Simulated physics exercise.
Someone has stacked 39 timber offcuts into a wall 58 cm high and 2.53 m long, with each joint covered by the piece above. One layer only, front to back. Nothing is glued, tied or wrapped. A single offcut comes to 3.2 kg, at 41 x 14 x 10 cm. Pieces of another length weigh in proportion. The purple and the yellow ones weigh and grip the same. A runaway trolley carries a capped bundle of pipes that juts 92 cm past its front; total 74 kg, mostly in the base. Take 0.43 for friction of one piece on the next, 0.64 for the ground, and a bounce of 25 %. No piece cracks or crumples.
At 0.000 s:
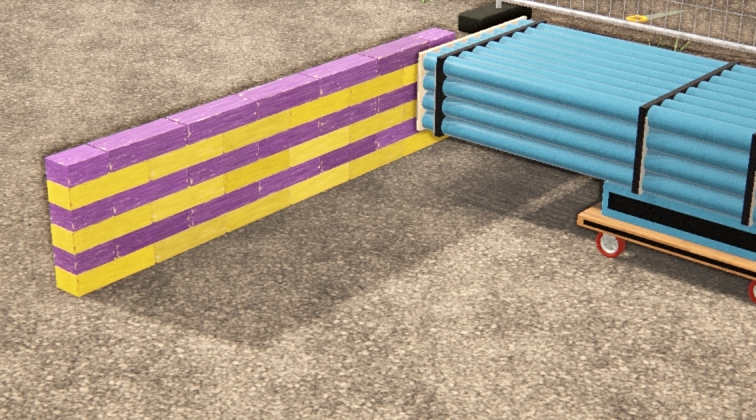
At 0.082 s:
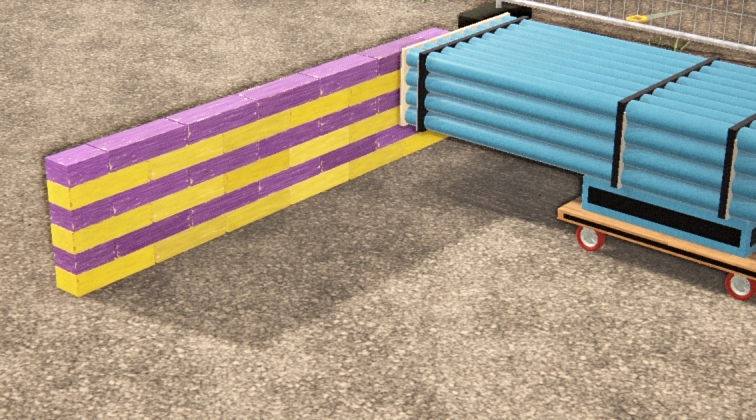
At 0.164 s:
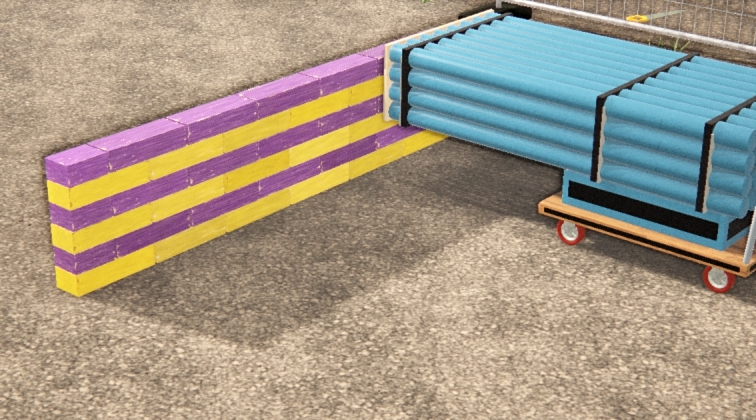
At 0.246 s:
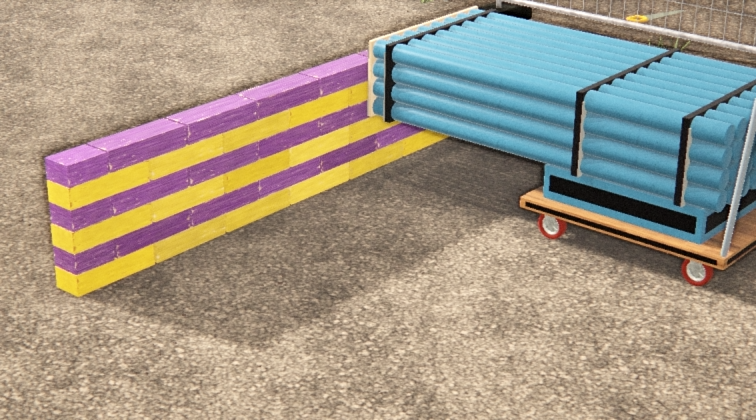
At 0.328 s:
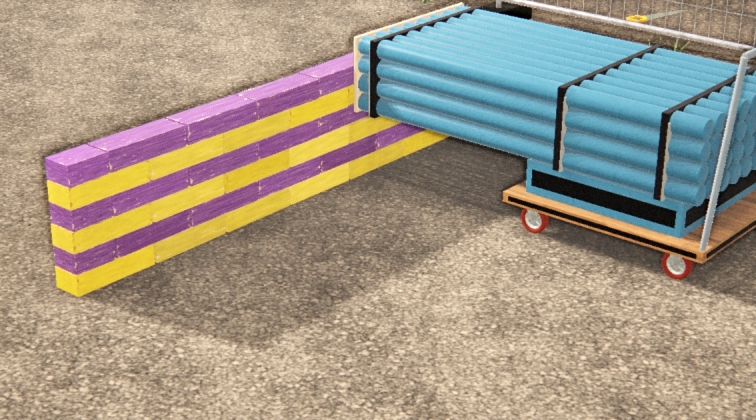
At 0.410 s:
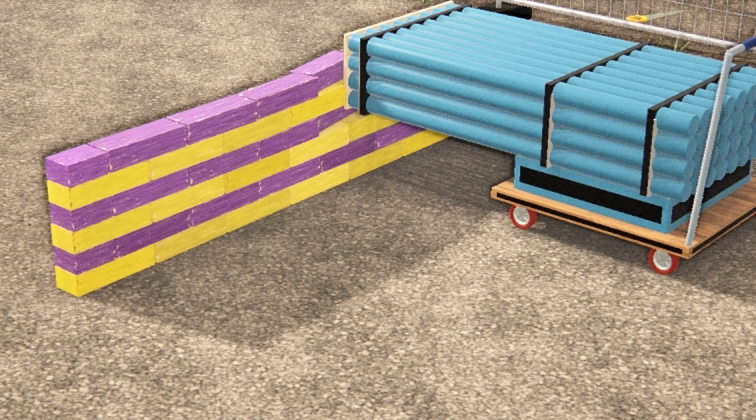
A trolley stacked with strapped blue tubes rolled leftward toward the far end of a striped purple and yellow wall, then pushed into it, shifting the upper blocks there out of line.
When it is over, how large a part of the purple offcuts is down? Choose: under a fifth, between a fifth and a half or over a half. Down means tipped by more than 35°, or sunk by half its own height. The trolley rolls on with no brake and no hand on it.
From a fifth to a half of them.
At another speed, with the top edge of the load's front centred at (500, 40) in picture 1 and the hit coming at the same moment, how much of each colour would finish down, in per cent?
In that case yellow 20, purple 40 per cent.
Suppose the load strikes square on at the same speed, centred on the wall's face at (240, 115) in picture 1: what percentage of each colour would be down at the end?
Then yellow 30, purple 40 per cent.
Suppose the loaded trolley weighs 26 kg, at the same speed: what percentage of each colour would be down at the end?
Then yellow 20, purple 40 per cent.
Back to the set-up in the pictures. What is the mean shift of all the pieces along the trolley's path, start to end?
Some 15 cm on average.
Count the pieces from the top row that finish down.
4 from that row.
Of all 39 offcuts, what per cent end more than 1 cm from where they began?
35 per cent.
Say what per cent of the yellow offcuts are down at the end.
By colour: Yellow 30 per cent.
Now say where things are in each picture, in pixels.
In the first frame (places mark the middle of the side facing us), load (429, 79) 38 cm short of the wall; top purple offcut (433, 34); top yellow offcut (378, 87); nothing disturbed.
In the second frame, load (411, 75) 28 cm short of the wall; top purple offcut (433, 34).
In the third frame, load (395, 70) 18 cm short of the wall.
In the fourth frame, load (378, 66) 8 cm short of the wall.
In the fifth frame, load (363, 62) 15 mm into the wall's line; 8 disturbed, none down.
In the sixth frame, load (353, 60) 8 cm into the wall's line; 12 disturbed, none down.
After 0.52 s, load 16 cm past the wall's line, still rolling; none of the 21 purple offcuts down (0 of 39 in all colours); top purple offcut leaning 28°, 40 mm lower; top yellow offcut leaning 15°.
After 0.68 s, load 27 cm past the wall's line, still rolling; 7 of the 21 purple offcuts down (11 of 39 in all colours); top purple offcut on its side; top yellow offcut leaning 47°, 15 cm lower.
After 0.92 s, load 42 cm past the wall's line, still rolling; 8 of the 21 purple offcuts down (13 of 39 in all colours); top purple offcut on its side; top yellow offcut on its side.
At rest (1.6 s), load 78 cm past the wall's line, still rolling; 8 of the 21 purple offcuts down (13 of 39 in all colours); top purple offcut on its side; top yellow offcut on its side. That is 38 per cent. As the last picture would show them, middles, top purple offcut near (341, 99), top yellow offcut near (279, 135).
